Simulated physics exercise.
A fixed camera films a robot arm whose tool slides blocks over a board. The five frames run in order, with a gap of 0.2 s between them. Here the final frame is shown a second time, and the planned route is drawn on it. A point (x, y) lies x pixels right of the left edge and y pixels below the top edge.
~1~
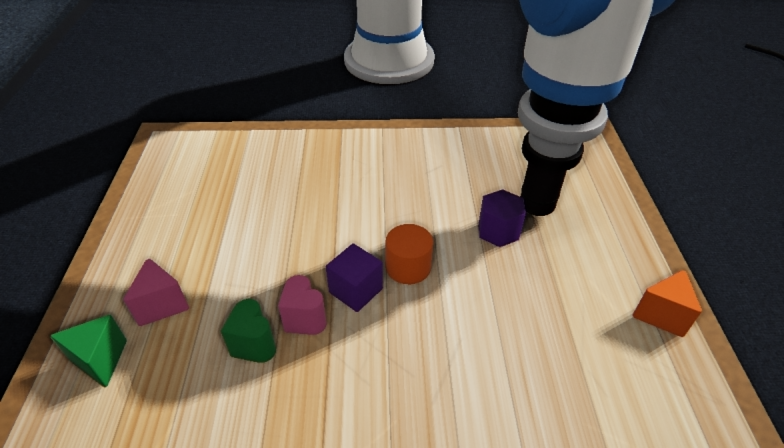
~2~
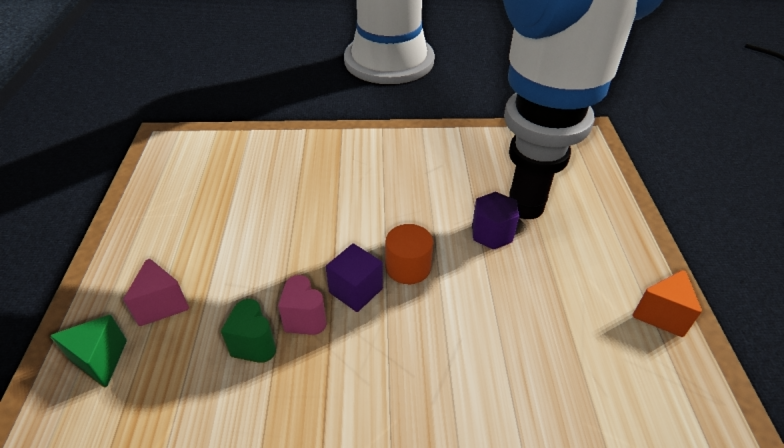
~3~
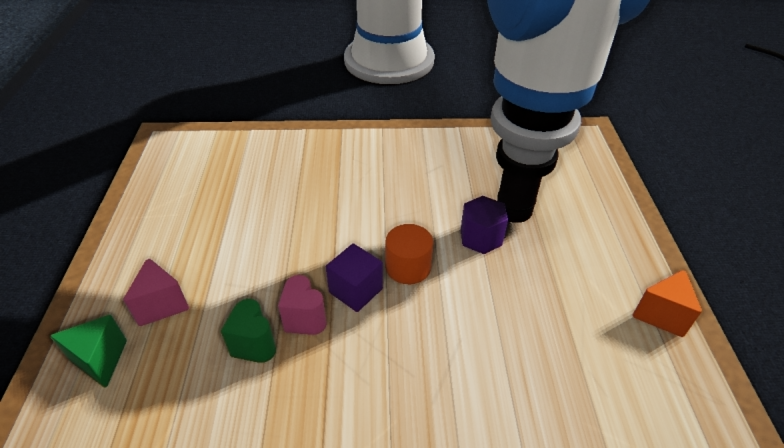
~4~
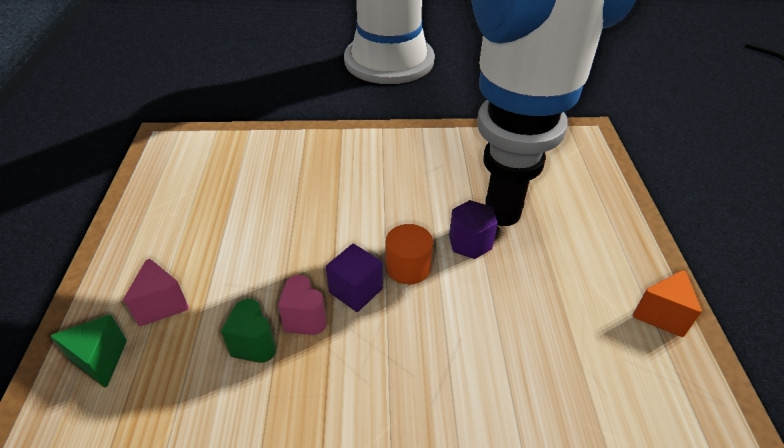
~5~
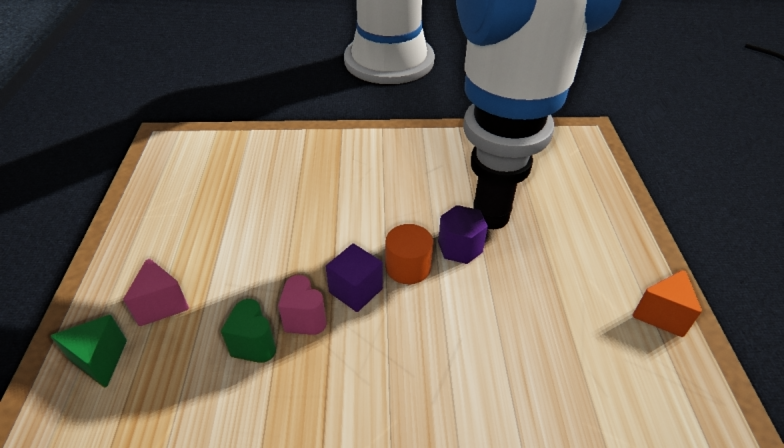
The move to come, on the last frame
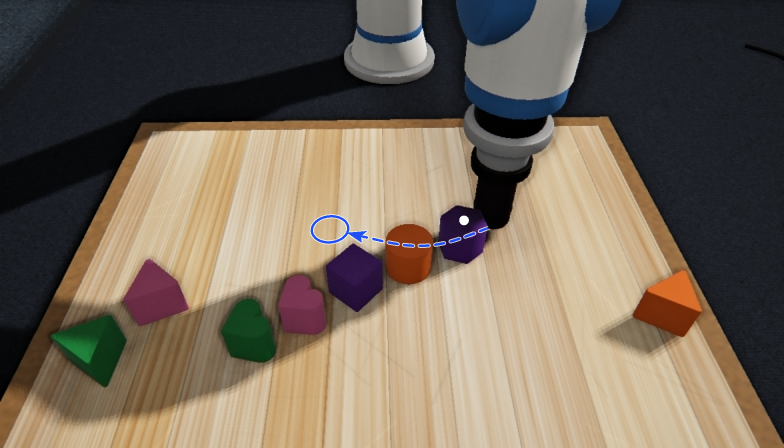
A white and blue robot arm with a black tip reaches down over a pale wooden board on a dark surface, seen from a fixed, raised view. A green and a pink block sit at left, then green, pink, purple and orange blocks slant upward toward another purple one, with an orange wedge far right. The tip steadily pushes the upper purple block a short way left and slightly down, closer to the orange cylinder.
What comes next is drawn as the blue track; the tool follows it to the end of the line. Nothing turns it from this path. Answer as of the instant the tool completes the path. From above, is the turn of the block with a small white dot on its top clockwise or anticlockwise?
Answer: Anticlockwise.
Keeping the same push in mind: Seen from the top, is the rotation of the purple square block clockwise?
Answer: Yes.
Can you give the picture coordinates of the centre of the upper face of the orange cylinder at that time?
It will likely be found at (387, 270).
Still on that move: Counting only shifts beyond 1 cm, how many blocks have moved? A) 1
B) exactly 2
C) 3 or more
Choice C: 3 or more.
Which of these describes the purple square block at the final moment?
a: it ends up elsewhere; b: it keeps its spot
Letter a.
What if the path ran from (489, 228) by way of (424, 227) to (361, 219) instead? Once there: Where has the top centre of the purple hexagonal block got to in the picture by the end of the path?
Its top centre is at about (439, 230).
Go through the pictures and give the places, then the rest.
The first picture shows tip of the tool at (537, 205), middles of tops, purple square block at (354, 264), orange cylinder at (409, 240), purple hexagonal block at (504, 204).
The second picture shows tool at (525, 208), purple hexagonal block at (497, 206).
The third picture shows tool at (514, 211), purple hexagonal block at (486, 211).
The fourth picture shows tool at (502, 214), purple hexagonal block at (475, 215).
The fifth picture shows tool at (491, 218), purple square block at (354, 264), orange cylinder at (409, 240), purple hexagonal block at (464, 220).
The line goes from (489, 228) by way of (439, 244) and (383, 241) to (330, 229); the dot is on the purple hexagonal block.
The first path, step by step. One third of the way, tool at (440, 234); purple square block at (339, 269), turned 30° clockwise; orange cylinder at (387, 265); purple hexagonal block at (429, 246), turned 55° anticlockwise.
Two thirds of the way, tool at (383, 231); purple square block at (337, 270), turned 30° clockwise; orange cylinder at (387, 270); purple hexagonal block at (425, 250), turned 75° anticlockwise.
At the end, tool at (329, 219); purple square block at (337, 270), turned 30° clockwise; orange cylinder at (387, 270); purple hexagonal block at (425, 250), turned 75° anticlockwise.
